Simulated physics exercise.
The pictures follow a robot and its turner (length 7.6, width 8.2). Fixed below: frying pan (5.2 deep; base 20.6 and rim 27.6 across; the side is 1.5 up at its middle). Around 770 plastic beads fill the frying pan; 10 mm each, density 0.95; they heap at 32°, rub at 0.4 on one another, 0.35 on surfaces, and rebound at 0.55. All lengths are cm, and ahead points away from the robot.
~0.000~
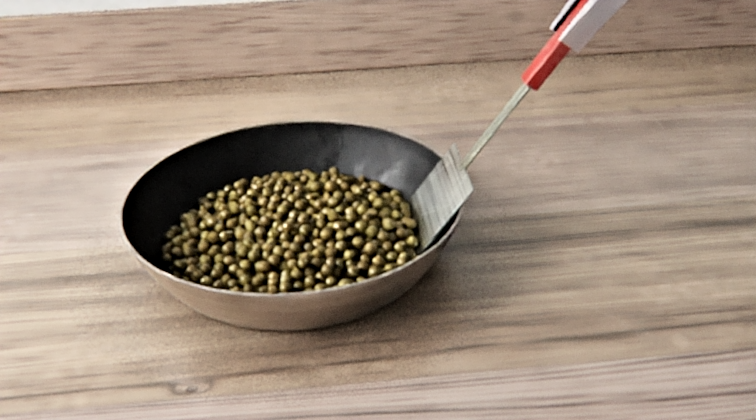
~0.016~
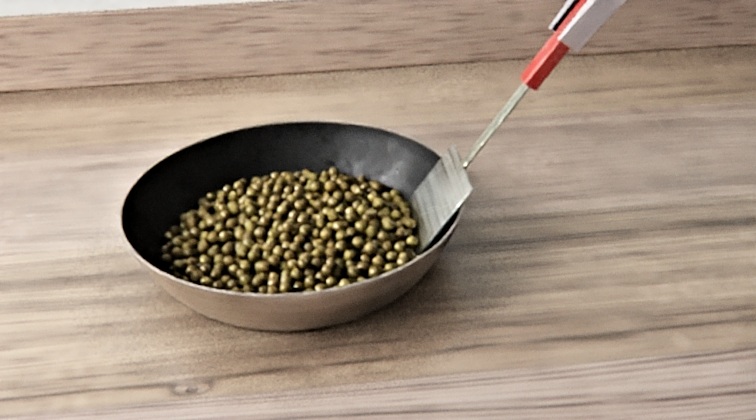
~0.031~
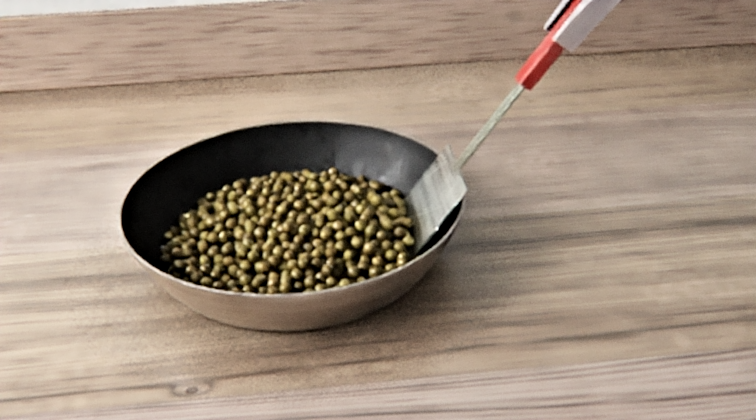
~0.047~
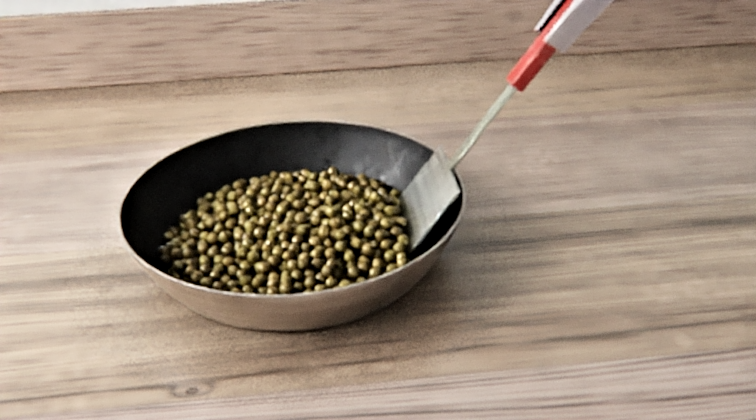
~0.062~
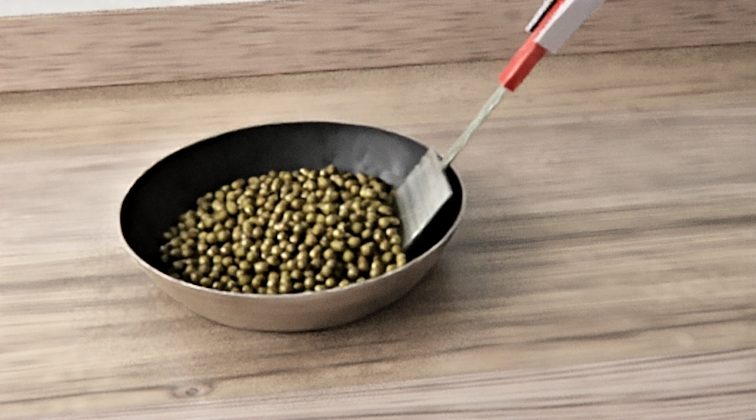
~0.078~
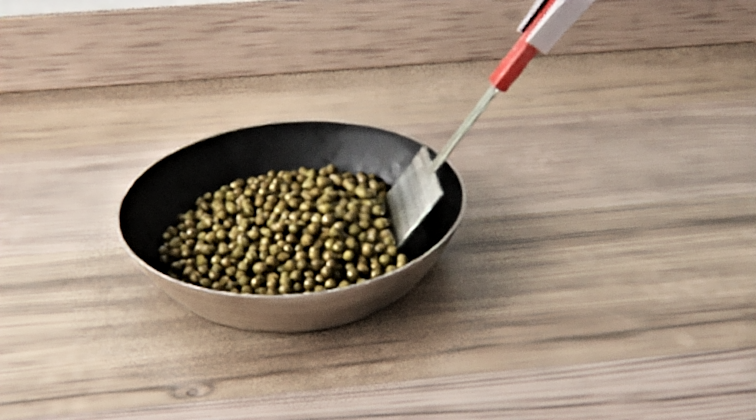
A metal turner with a red and white handle slides slightly left, pressing into green-brown beads.
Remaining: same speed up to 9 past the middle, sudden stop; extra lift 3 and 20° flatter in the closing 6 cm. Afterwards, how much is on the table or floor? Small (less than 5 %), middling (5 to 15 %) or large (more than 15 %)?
Answer: Small; less than 5 % of the plastic beads finish on the table or floor.
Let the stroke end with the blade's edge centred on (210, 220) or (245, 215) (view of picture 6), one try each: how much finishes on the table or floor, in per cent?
Some 0 and 0 per cent.
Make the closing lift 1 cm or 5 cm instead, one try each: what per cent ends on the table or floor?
Some 0 and 0 per cent.
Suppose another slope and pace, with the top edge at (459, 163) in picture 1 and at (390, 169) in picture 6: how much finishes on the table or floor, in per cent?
Some 10 per cent.
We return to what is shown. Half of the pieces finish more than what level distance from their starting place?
About 3 cm.
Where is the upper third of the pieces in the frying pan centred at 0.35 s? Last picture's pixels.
At about (209, 225).
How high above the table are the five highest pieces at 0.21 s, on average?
Some 4 cm.
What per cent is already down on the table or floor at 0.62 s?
About 0 per cent.
After 0.21 s, sloping 54°, highest piece 4 above the table; 773 in the frying pan.
After 0.35 s, sloping 47°, highest piece 5 above the table; 773 in the frying pan.
After 0.62 s, sloping 34°, highest piece 6 above the table; 773 in the frying pan.
After 1.67 s, sloping 34°, highest piece 6 above the table; 773 in the frying pan.
In the end, 773 in the frying pan. That is 0 % on the table or floor.
